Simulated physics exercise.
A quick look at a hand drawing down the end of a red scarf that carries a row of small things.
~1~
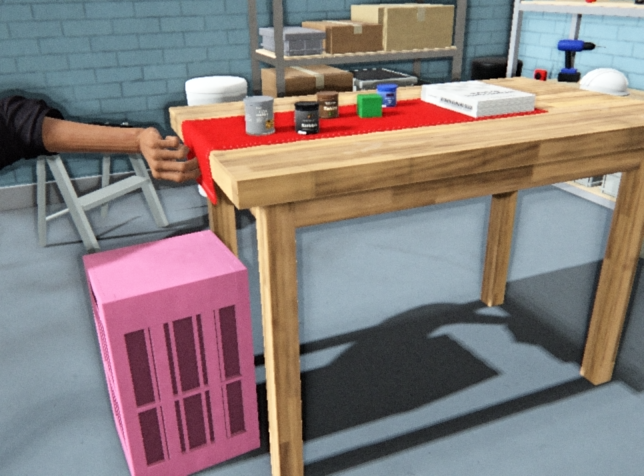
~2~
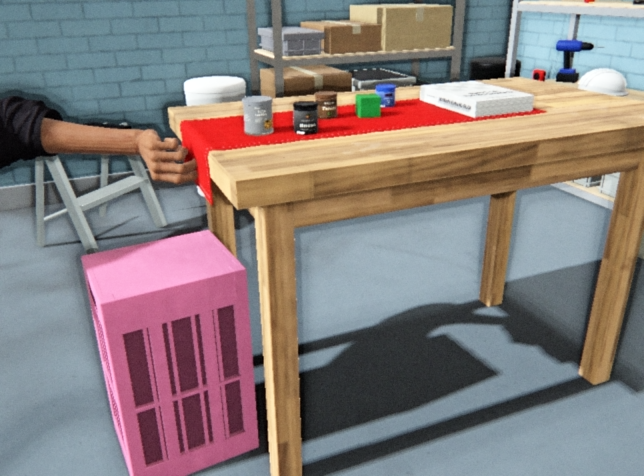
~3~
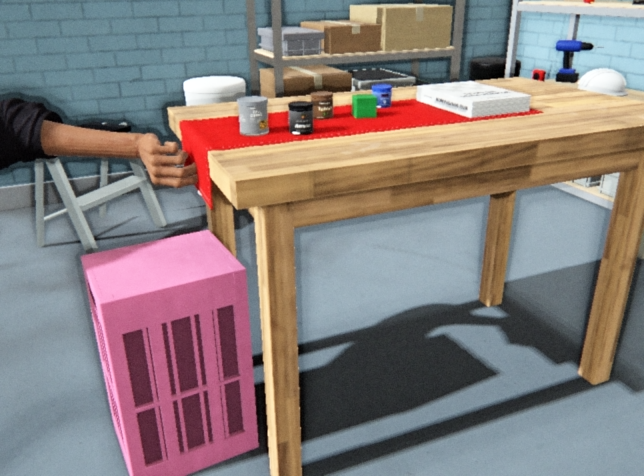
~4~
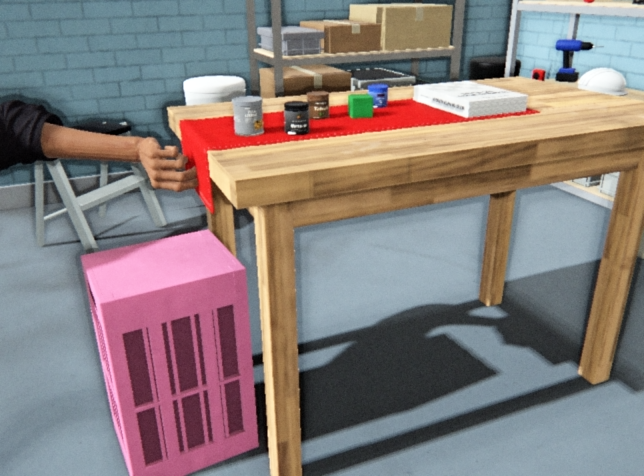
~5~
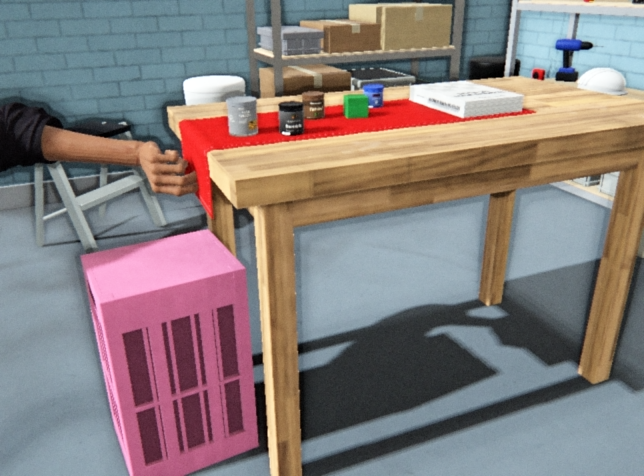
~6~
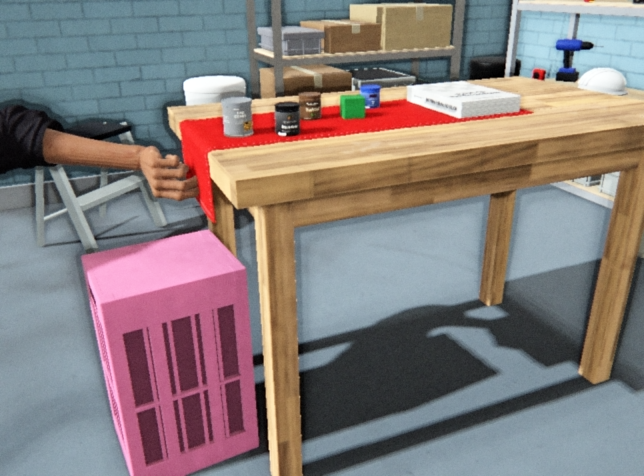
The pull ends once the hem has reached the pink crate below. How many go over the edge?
The answer is one.
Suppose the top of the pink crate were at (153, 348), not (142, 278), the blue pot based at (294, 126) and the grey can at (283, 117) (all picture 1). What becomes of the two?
The blue pot is carried off, the grey can is carried off.
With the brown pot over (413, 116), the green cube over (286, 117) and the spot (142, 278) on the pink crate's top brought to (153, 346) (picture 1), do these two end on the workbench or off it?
The brown pot survives; the green cube comes down.
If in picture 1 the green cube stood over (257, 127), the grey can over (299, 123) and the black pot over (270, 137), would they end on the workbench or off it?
The green cube comes down; the grey can remains up; the black pot falls.
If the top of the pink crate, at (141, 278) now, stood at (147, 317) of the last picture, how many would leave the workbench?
The count: 2.
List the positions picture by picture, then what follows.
Hem (216, 204); grey can (259, 99); black pot (307, 103); brown pot (328, 93); green cube (370, 95); blue pot (387, 86); top of the crate (142, 278), in the first picture.
Hem (213, 205); grey can (257, 99), in the second picture.
Hem (212, 209); black pot (301, 103), in the third picture.
Hem (214, 213); brown pot (318, 93); top of the crate (141, 278), in the fourth picture.
Hem (213, 218); green cube (356, 96), in the fifth picture.
Hem (215, 223); grey can (237, 100); black pot (287, 104); brown pot (310, 94); green cube (352, 96); blue pot (370, 87), in the sixth picture.
Soon after, hem near (200, 214); all still up.
After that, hem near (202, 240); grey can gone.
And then, hem on the crate; grey can gone.
In the end, hem on the crate; grey can gone. Over the edge go one.
